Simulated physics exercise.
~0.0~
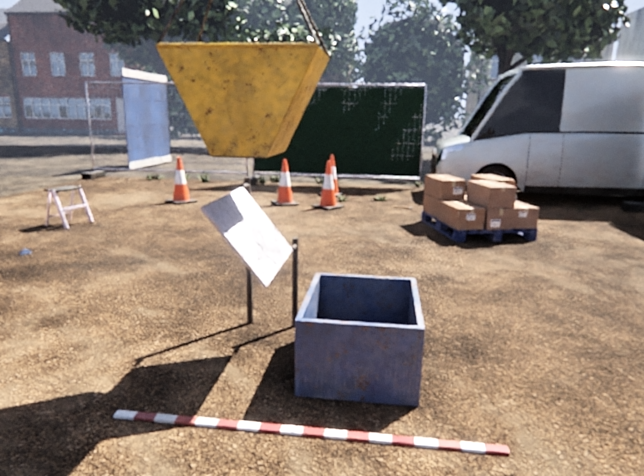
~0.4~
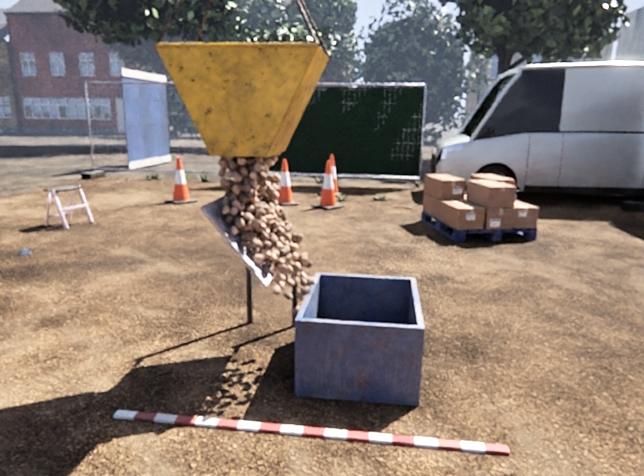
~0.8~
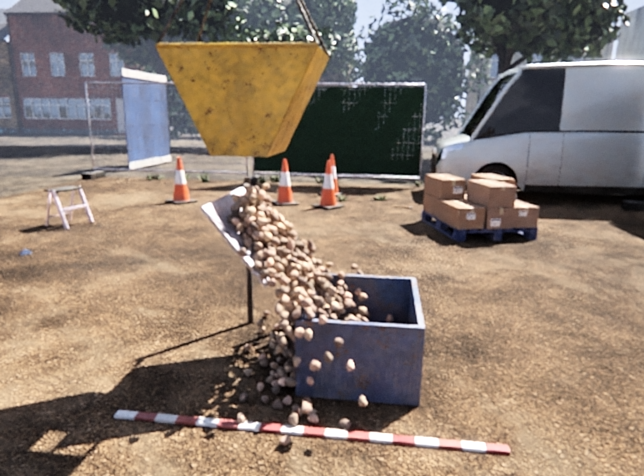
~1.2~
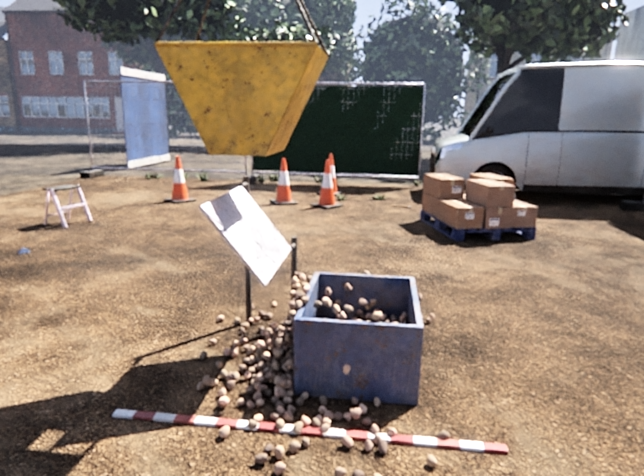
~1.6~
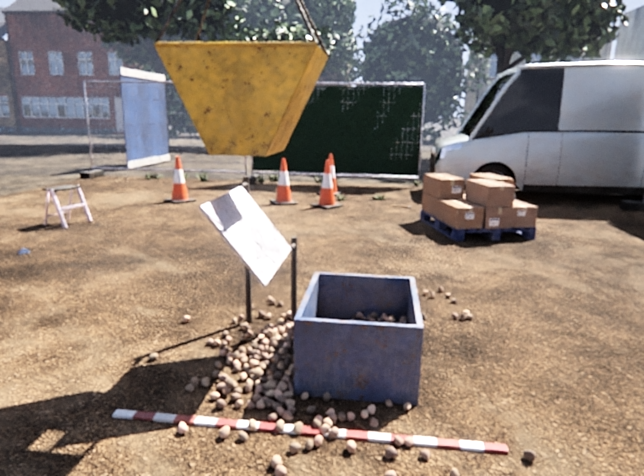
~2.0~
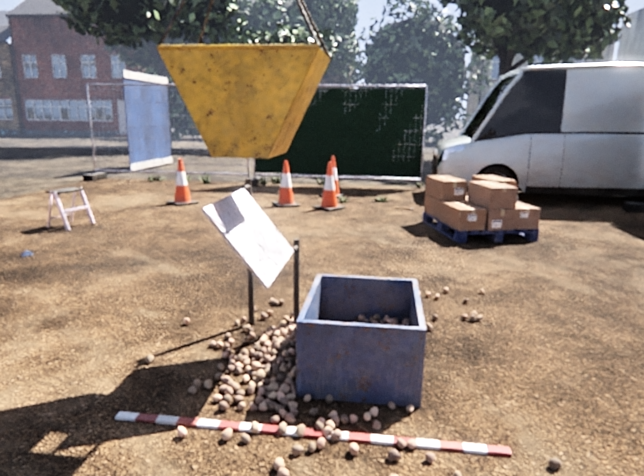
In a dirt yard, stones pour from a yellow skip down a slope, half missing the bin.
